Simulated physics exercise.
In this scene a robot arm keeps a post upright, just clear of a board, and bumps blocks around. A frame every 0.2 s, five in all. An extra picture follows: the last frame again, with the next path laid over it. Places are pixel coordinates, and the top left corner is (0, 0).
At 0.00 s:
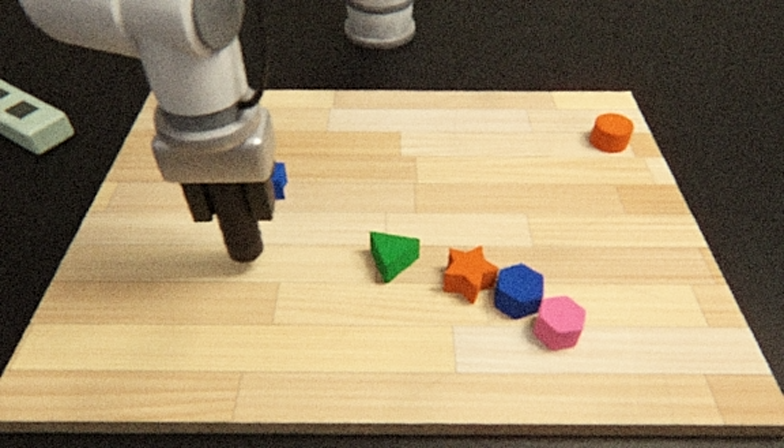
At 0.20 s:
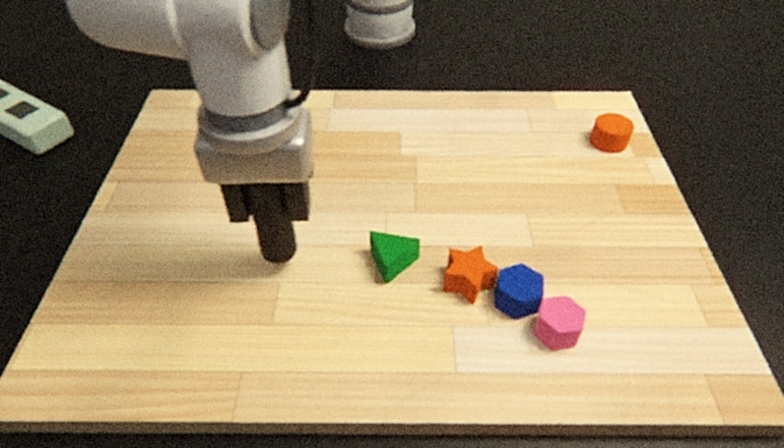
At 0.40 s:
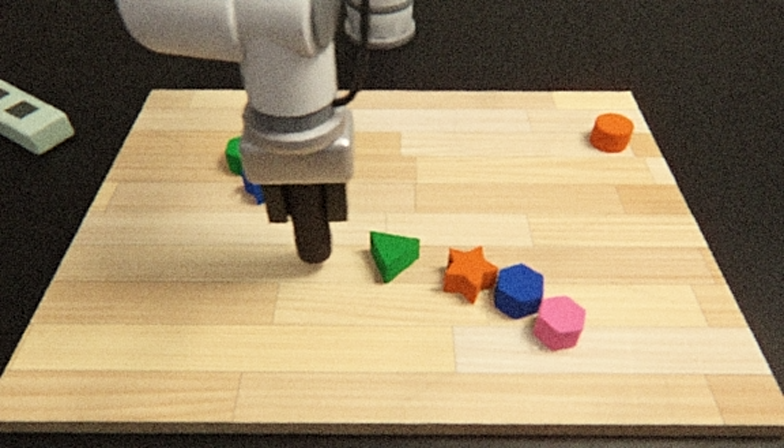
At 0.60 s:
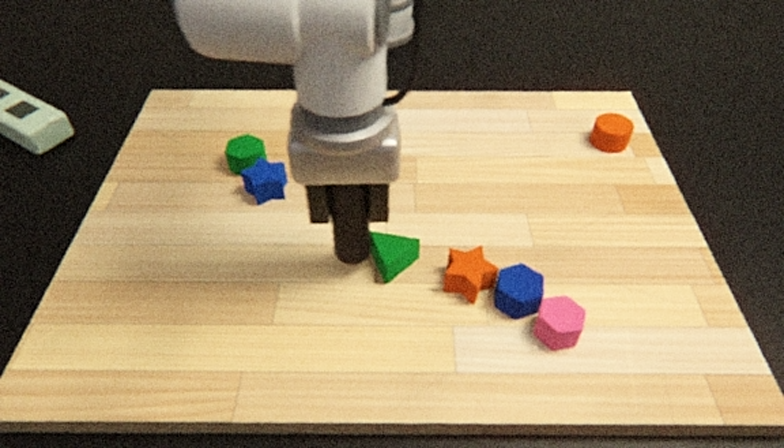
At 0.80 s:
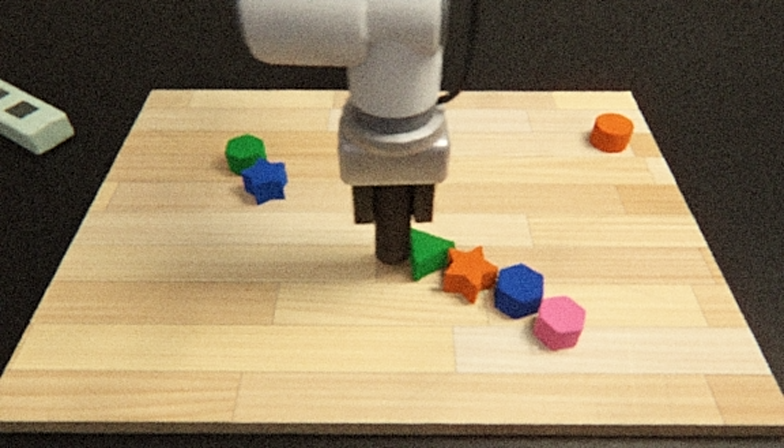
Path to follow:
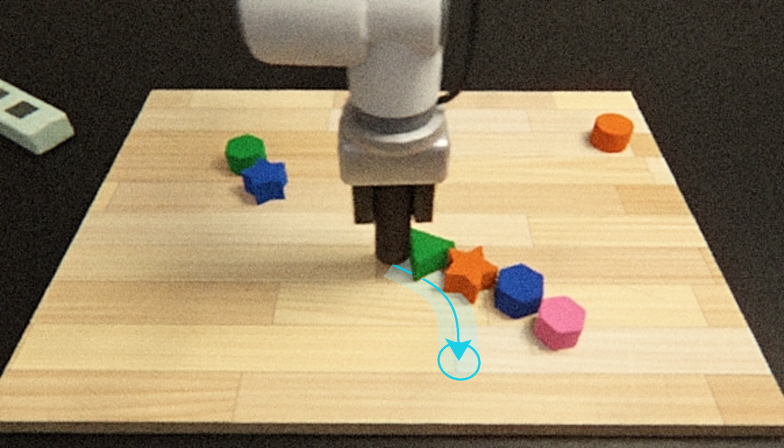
A robot arm slid its dark post rightward just above a wooden board, reached the green triangle, and pushed it right, up close to the orange star beside the blue and pink blocks.
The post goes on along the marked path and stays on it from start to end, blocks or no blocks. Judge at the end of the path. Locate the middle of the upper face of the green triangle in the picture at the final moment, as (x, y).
My prediction: (447, 237).
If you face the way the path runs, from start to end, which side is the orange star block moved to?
It is displaced to the left.
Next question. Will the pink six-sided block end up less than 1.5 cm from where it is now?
I believe so.
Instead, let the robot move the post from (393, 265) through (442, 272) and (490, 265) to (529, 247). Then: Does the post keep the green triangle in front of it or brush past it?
The green triangle is left behind or beside.
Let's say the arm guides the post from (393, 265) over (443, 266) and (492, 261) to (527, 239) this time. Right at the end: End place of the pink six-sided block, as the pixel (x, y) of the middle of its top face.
Pixel (594, 336).
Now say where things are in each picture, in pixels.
In the first picture, post tip (246, 251); block tops, green triangle (392, 244); orange star block (471, 263); blue six-sided block (522, 281); pink six-sided block (563, 313).
In the second picture, post (280, 251); blocks unchanged.
In the third picture, post (315, 252); blocks unchanged.
In the fourth picture, post (353, 252); blocks unchanged.
In the fifth picture, post (393, 253); green triangle (427, 243); orange star block (471, 263); blue six-sided block (522, 281); pink six-sided block (563, 313).
Path on the board, from (393, 265) over (432, 284) and (456, 318) to (459, 361).
What follows on the original path. One third of the way, post (433, 272); green triangle (446, 237), turned 30° anticlockwise; orange star block (480, 260), turned 15° clockwise; blue six-sided block (528, 283).
Two thirds of the way, post (458, 306); green triangle (447, 237), turned 30° anticlockwise; orange star block (489, 262), turned 15° anticlockwise; blue six-sided block (531, 282), turned 10° clockwise; pink six-sided block (567, 316).
At the end, post (461, 350); green triangle (447, 237), turned 30° anticlockwise; orange star block (489, 262), turned 15° anticlockwise; blue six-sided block (531, 282), turned 10° clockwise; pink six-sided block (567, 316).
